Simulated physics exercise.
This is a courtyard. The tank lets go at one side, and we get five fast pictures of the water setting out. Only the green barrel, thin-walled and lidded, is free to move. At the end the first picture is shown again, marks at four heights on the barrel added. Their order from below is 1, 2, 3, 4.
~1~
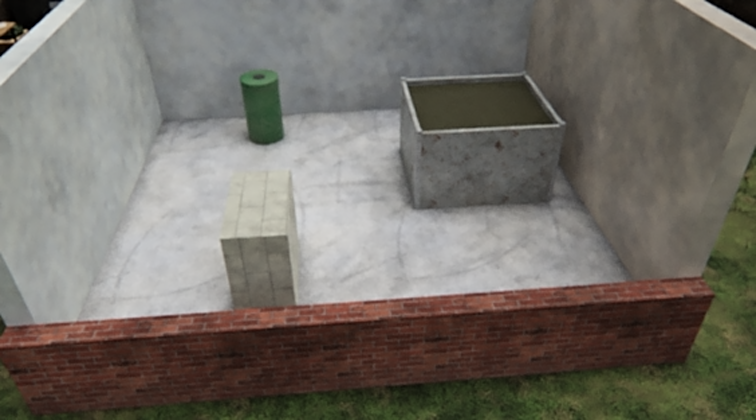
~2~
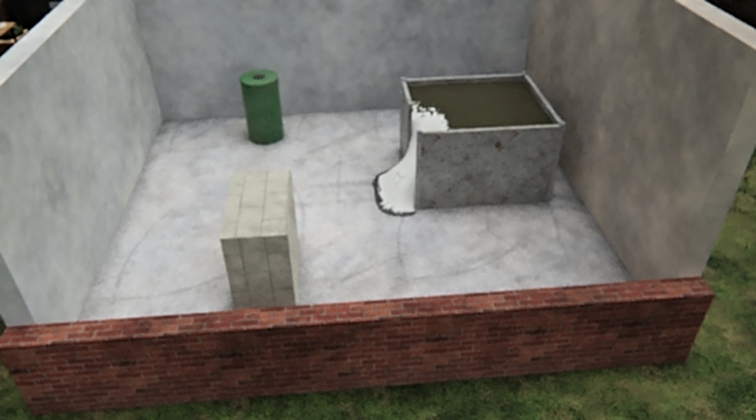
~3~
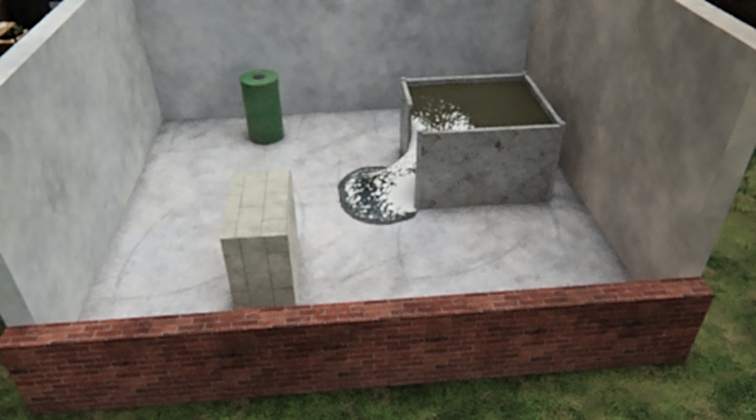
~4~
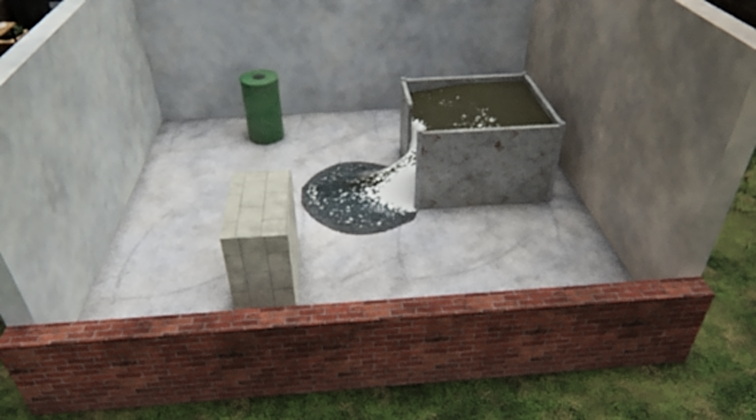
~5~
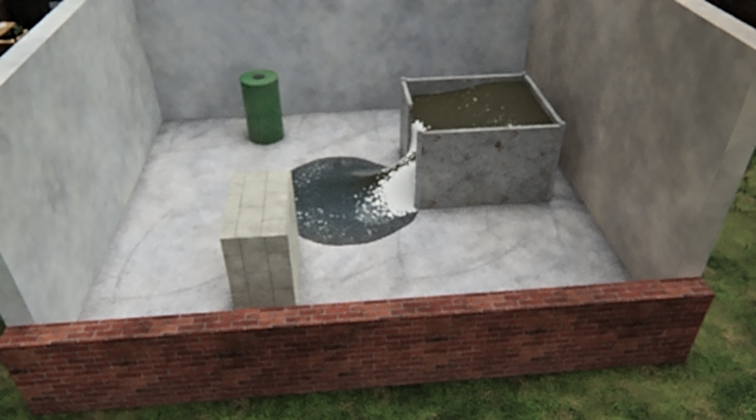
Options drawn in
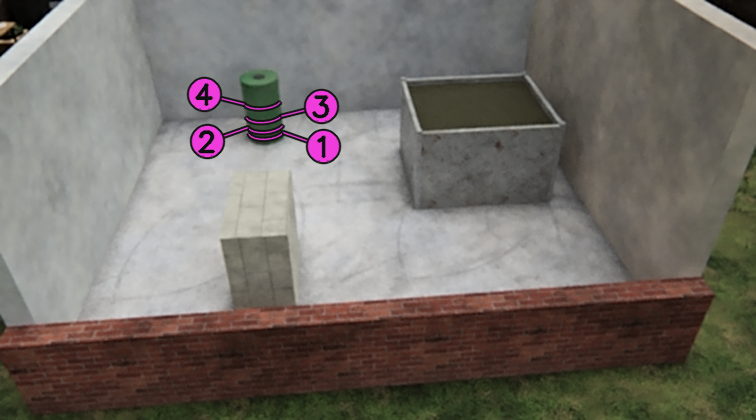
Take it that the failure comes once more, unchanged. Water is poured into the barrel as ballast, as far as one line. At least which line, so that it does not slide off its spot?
Go for 2.
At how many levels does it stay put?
Three of them.
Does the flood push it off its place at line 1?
Yes.
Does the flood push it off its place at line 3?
No.
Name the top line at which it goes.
1 it is.
On the marked copy, 1 at (265, 139); 2 at (264, 132); 3 at (263, 122); 4 at (261, 109); from the bottom up 1, 2, 3, 4.
With 1, it is pushed about twice its own width away.
With 2, it does not move.
With 3, it does not move.
With 4, it does not move.
